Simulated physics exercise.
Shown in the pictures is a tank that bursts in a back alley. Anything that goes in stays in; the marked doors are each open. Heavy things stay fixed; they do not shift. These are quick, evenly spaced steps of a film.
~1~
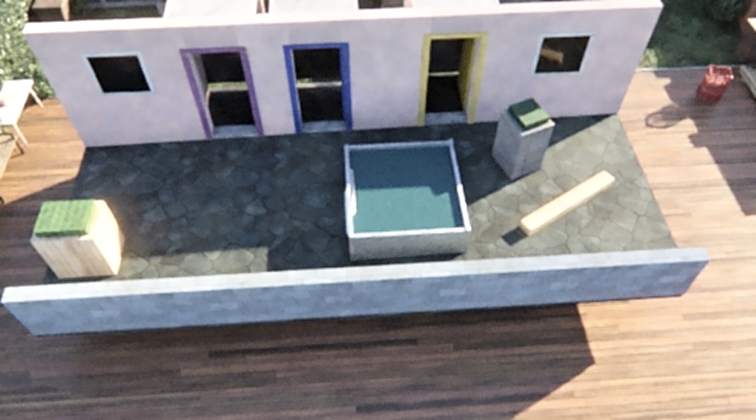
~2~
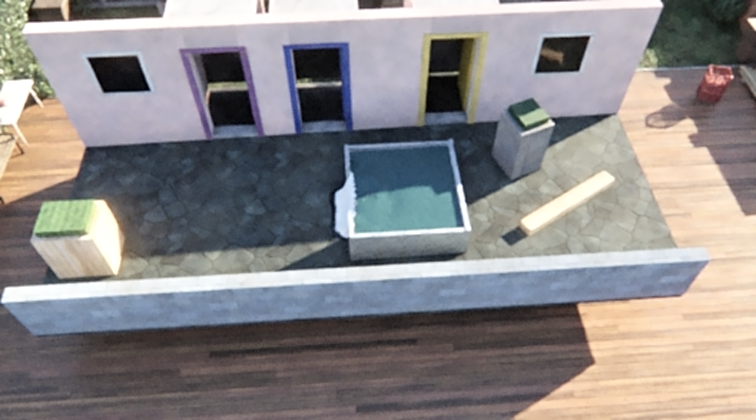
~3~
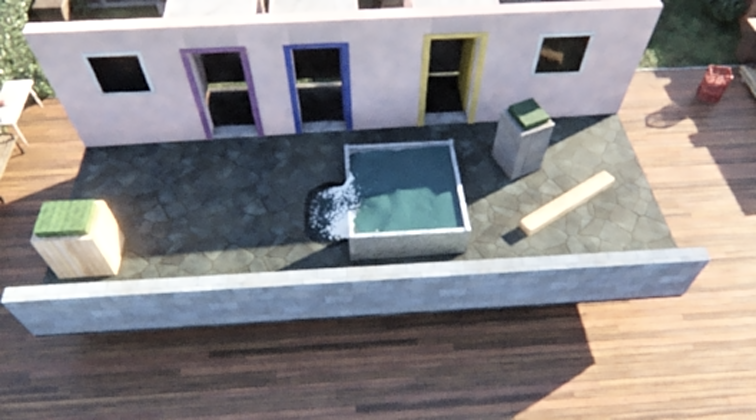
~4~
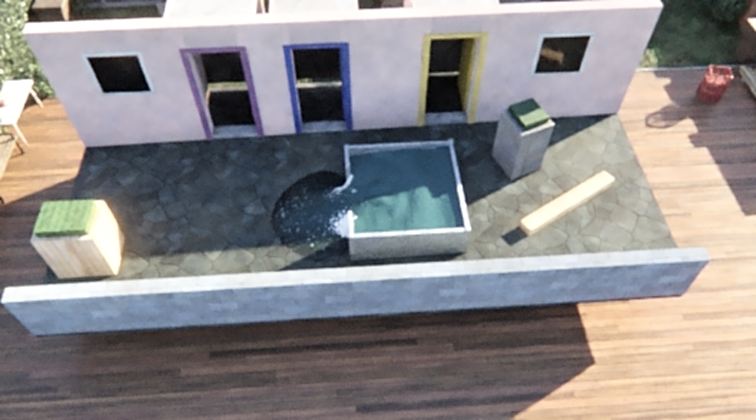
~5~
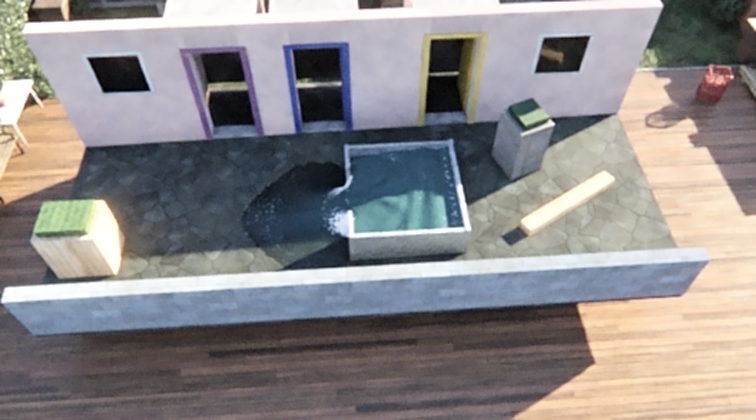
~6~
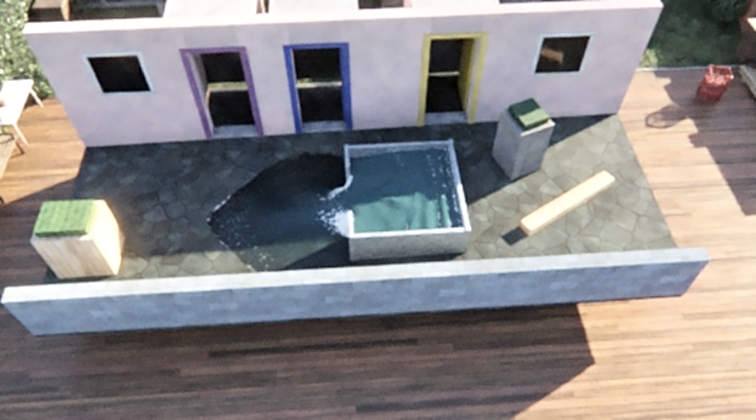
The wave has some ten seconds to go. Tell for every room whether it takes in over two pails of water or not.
In the end the yellow door does not surpass two buckets; the purple door does not surpass two buckets; the blue door does not surpass two buckets.
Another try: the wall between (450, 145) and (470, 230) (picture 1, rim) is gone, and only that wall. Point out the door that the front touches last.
The door marked purple comes last.
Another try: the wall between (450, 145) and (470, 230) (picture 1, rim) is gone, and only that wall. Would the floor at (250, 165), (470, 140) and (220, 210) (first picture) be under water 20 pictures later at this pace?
In the order given: Untouched, swamped and untouched.
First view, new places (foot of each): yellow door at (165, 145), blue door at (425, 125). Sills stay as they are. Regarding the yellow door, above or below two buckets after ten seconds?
From what I can tell, the yellow door does not reach it.
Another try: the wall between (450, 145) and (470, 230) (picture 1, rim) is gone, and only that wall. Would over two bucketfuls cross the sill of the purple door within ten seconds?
Then: The purple door falls short.
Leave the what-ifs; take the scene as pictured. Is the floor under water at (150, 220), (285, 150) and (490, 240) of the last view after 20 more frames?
First spot soaked, second soaked, third not wet.
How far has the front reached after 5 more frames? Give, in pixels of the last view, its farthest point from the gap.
Farthest reach: About (91, 239).
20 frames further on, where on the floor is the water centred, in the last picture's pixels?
The centre of mass sits at about (303, 217).
A moment on, water covers 35 % of the floor; the yellow door not reached, the purple door not reached, the blue door not reached.
Next, water covers 45 % of the floor; the yellow door not reached, the purple door wet at the sill, nothing in, the blue door wet at the sill, nothing in.
Then, water covers 45 % of the floor; the yellow door not reached, the purple door under two buckets in, the blue door wet at the sill, nothing in.
Later, water covers 45 % of the floor; the yellow door not reached, the purple door under two buckets in, the blue door wet at the sill, nothing in.
In the end, water covers 40 % of the floor; the yellow door not reached, the purple door under two buckets in, the blue door wet at the sill, nothing in.
